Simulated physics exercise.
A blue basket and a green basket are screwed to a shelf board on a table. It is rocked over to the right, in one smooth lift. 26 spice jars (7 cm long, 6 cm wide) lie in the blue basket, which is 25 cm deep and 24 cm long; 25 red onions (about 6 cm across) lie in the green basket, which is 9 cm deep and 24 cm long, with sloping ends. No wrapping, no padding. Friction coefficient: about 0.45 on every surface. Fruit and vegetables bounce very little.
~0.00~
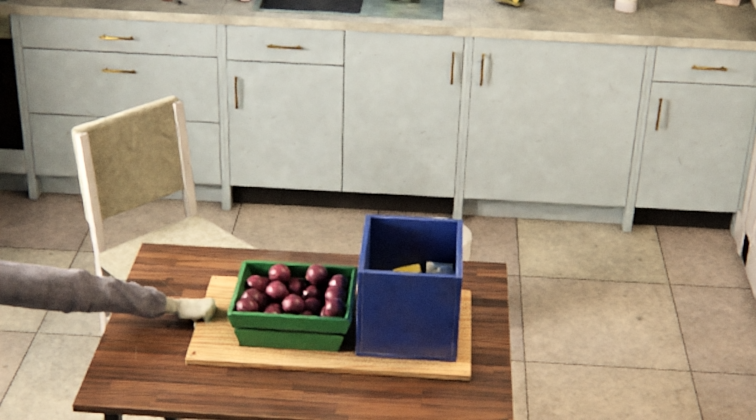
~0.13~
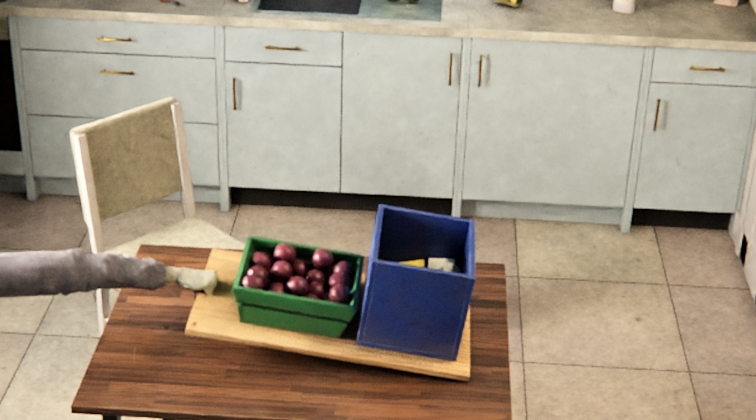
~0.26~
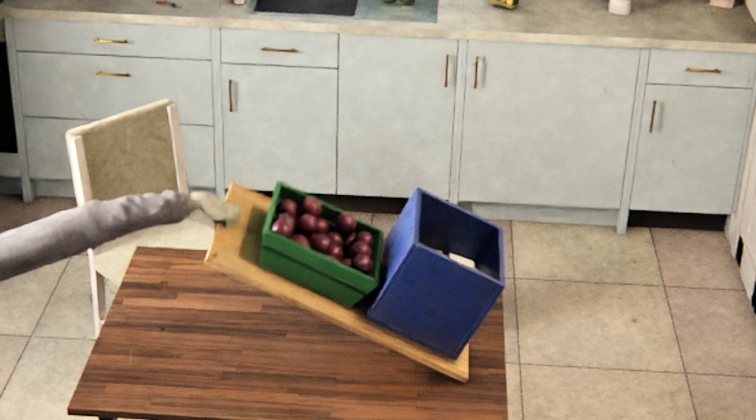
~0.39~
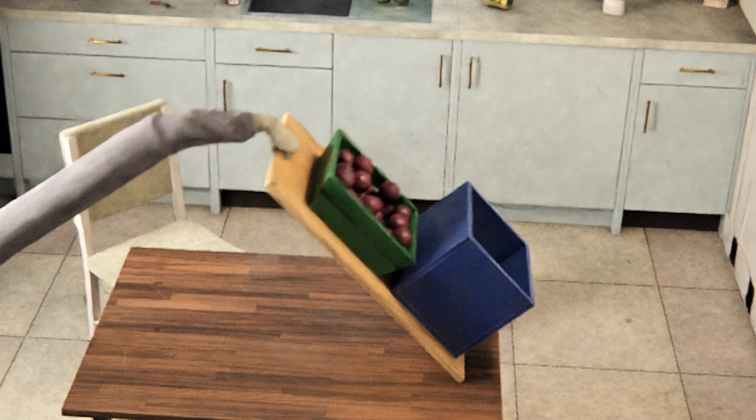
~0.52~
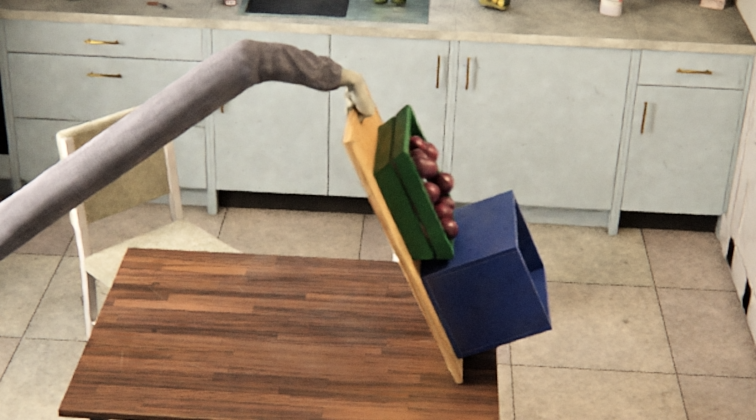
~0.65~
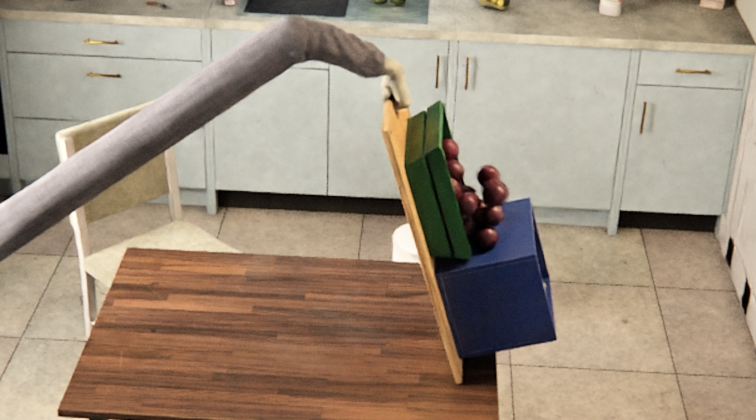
In a kitchen, a gray arm lifted the left end of a board on a wooden table, steeply tilting its blue and green baskets rightward, until several red onions tumbled out of the green one.
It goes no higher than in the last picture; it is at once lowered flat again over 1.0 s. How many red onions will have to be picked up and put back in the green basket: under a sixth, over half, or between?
More than half of the red onions leave the green basket.
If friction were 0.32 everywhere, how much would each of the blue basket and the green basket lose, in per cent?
Then blue basket 0, green basket 60 per cent.
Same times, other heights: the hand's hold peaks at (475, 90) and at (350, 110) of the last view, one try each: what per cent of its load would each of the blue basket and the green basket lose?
Blue basket 30 then 0, green basket 100 then 30 per cent.
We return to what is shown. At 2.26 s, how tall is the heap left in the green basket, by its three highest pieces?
Some 6 cm.
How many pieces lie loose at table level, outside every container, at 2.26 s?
Some 2 pieces.
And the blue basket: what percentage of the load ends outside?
Blue basket 10 per cent.
After 0.91 s, tilt 61°; 0 of 26 out of the blue basket and 14 of 25 out of the green basket.
After 1.23 s, tilt 28°; 2 of 26 out of the blue basket and 16 of 25 out of the green basket.
After 1.68 s, tilt 0°; 2 of 26 out of the blue basket and 17 of 25 out of the green basket.
Final count (at 2.26 s), 2 of 26 out of the blue basket and 17 of 25 out of the green basket. Asked share, 17 of 25, 68 per cent.
